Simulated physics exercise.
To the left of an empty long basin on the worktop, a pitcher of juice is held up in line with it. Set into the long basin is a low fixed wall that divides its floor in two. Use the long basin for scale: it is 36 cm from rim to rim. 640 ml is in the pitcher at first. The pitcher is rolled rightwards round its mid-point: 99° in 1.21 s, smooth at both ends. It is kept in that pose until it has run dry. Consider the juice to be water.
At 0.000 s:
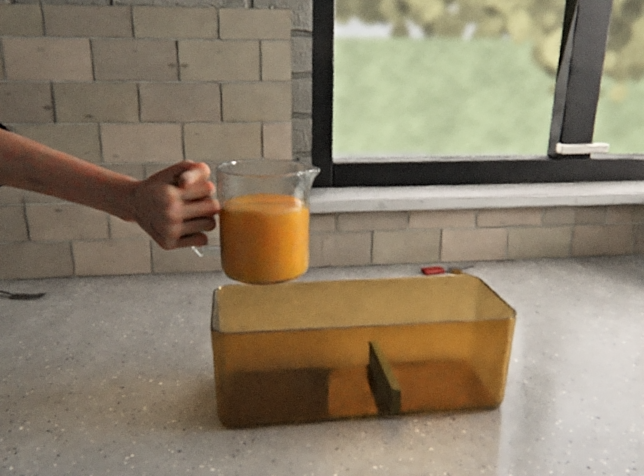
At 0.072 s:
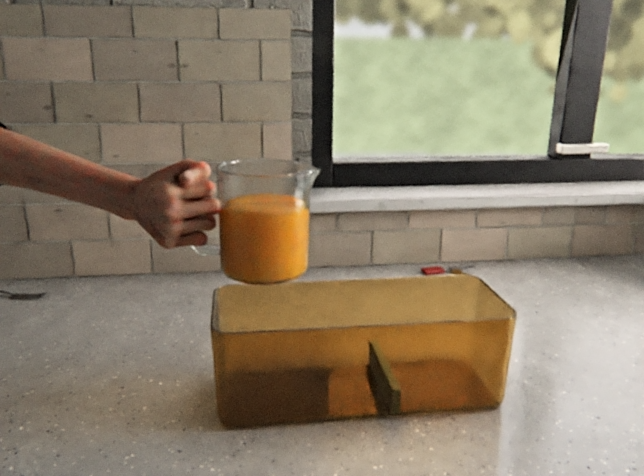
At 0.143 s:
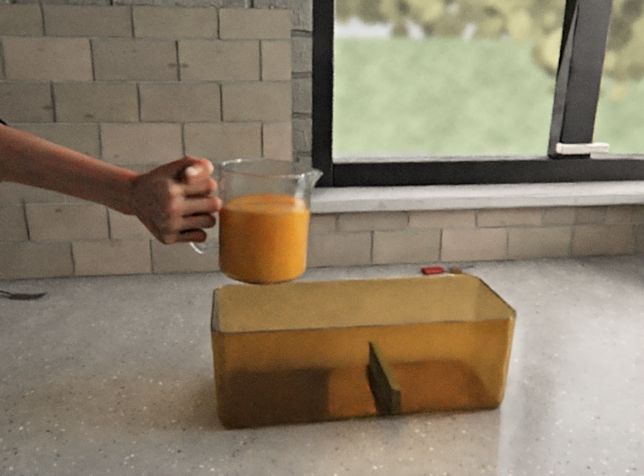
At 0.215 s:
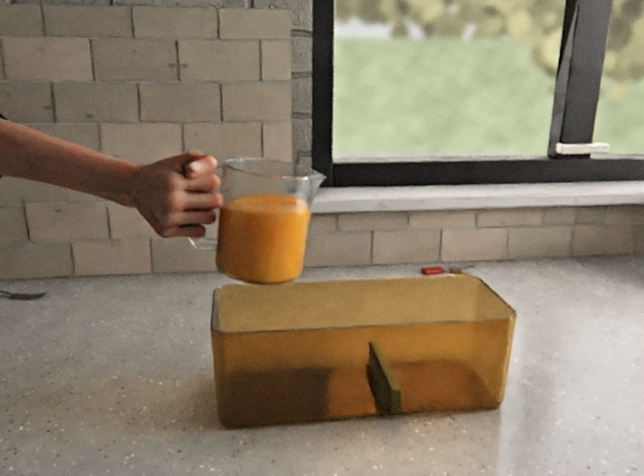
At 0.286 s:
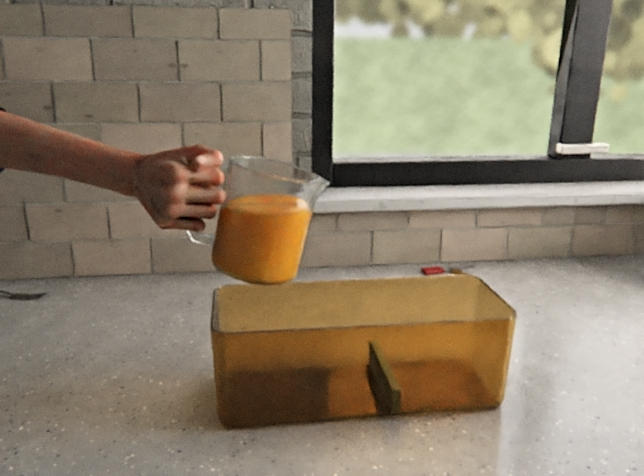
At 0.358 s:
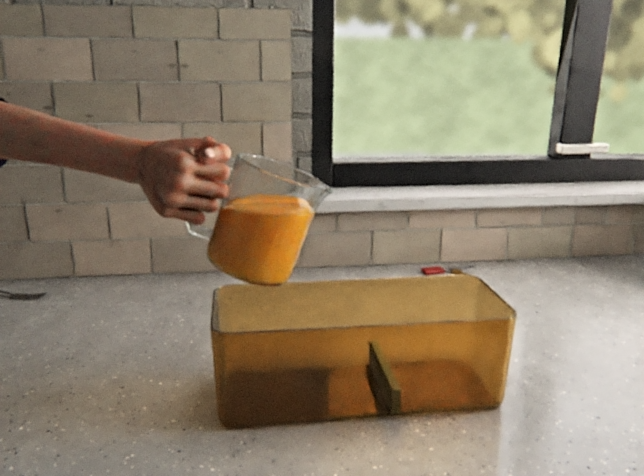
At first, a hand holds a clear glass pitcher of orange juice upright above the left part of an empty, amber see-through basin on a speckled worktop. Barely moving to begin with, the hand then gradually tilts the pitcher to the right, while the juice's surface stays roughly level inside.
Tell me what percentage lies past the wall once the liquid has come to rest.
Some 25 per cent.
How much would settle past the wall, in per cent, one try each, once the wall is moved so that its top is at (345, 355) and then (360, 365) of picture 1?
I'd put it at about 95 per cent for the first and about 80 per cent for the second.
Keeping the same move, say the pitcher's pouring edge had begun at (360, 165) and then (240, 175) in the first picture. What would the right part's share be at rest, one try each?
First 95, then 10 per cent.
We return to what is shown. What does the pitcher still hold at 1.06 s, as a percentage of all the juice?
Near 38 in a hundred.
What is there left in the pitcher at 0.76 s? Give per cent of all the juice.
Close to 90 percent of the liquid remains at that time.
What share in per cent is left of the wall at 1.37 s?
The left part holds some 64 per cent.
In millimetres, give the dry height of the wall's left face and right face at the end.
About 18 mm on the left, about 26 mm on the right.
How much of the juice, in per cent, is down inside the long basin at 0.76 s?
Near 2 in a hundred.
Then, 0.76 s in, the tilt is 69° and 89 per cent is still to pour, 2 is left of the wall and 0 right of it.
Then, 1.06 s in, the tilt is 95° and 38 per cent is still to pour, 32 is left of the wall and 15 right of it.
Then, 1.37 s in, the tilt is 99° and 8 per cent is still to pour, 65 is left of the wall and 23 right of it.
Then, 1.71 s in, the tilt is 99° and 1 per cent is still to pour, 74 is left of the wall and 24 right of it.
Finally, 75 per cent lies left of the wall, 25 right of it and 0 outside.
